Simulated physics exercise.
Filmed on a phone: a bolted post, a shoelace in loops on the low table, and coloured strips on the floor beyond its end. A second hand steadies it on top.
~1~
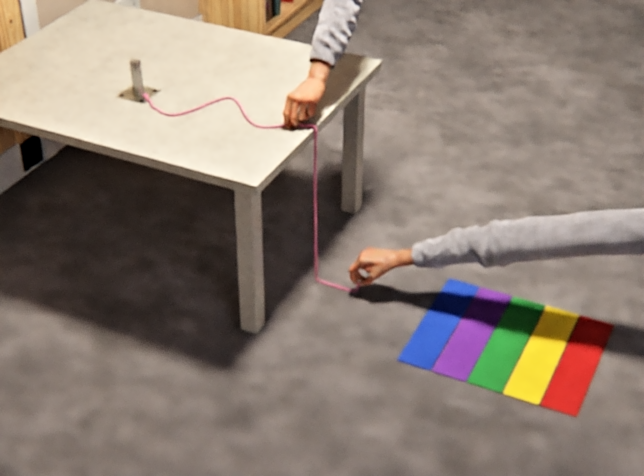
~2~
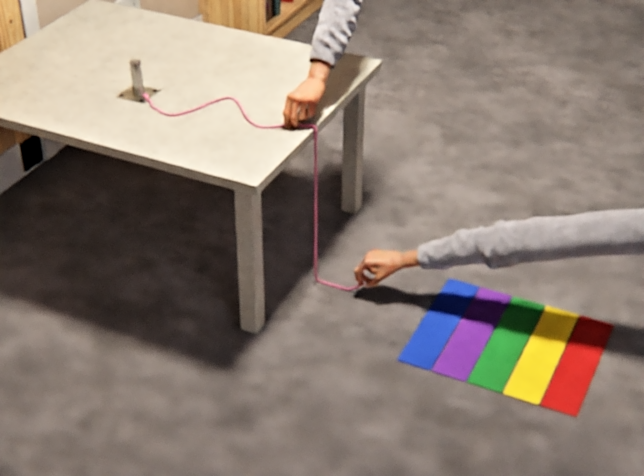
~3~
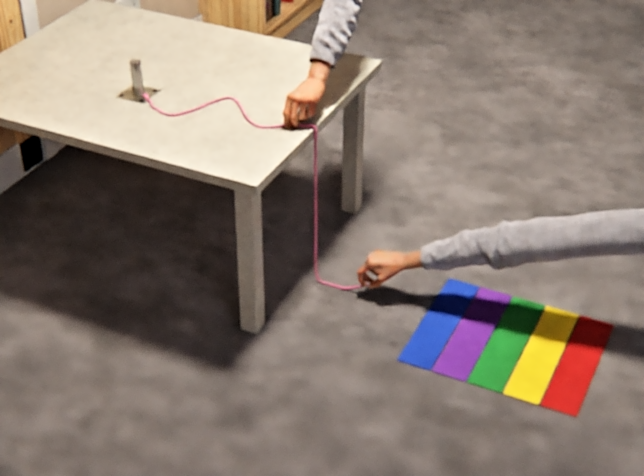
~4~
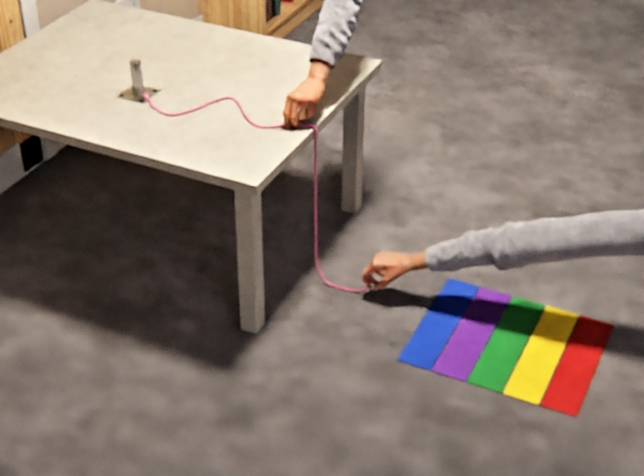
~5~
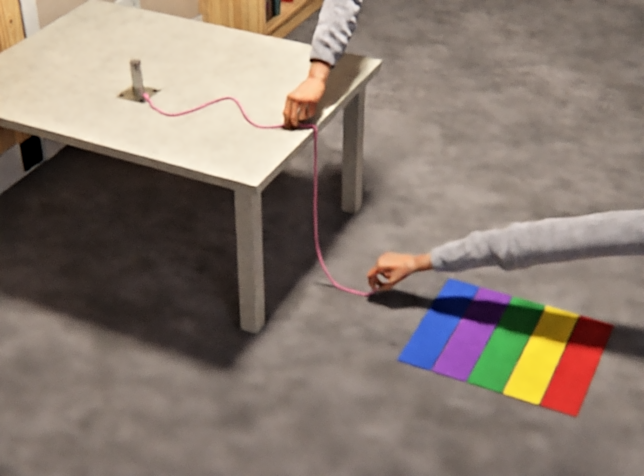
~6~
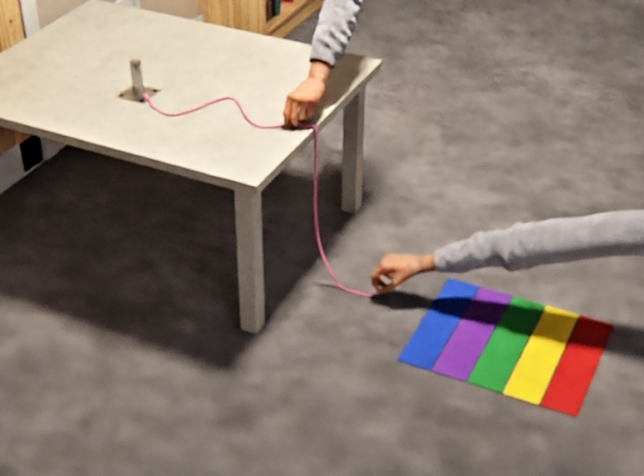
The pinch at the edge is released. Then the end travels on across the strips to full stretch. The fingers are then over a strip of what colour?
A yellow strip.
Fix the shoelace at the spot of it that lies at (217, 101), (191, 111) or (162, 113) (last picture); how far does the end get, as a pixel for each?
The three spots are (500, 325), (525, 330) and (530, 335), in that order.
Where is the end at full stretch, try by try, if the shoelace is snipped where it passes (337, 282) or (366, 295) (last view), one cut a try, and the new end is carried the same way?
The pixels are (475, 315) and (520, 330), in that order.
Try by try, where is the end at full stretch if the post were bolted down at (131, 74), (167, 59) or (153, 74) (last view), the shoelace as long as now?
You'd get roughly (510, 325), (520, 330) and (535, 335), one for each try.
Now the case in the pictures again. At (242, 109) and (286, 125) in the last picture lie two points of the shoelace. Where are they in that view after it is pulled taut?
First one close to (281, 122), second close to (340, 155).
Early on, end near (495, 322); over green.
Midway, end near (528, 332); over green.
At the end of the slack, end near (547, 338); over yellow. It gets as far as the yellow strip.
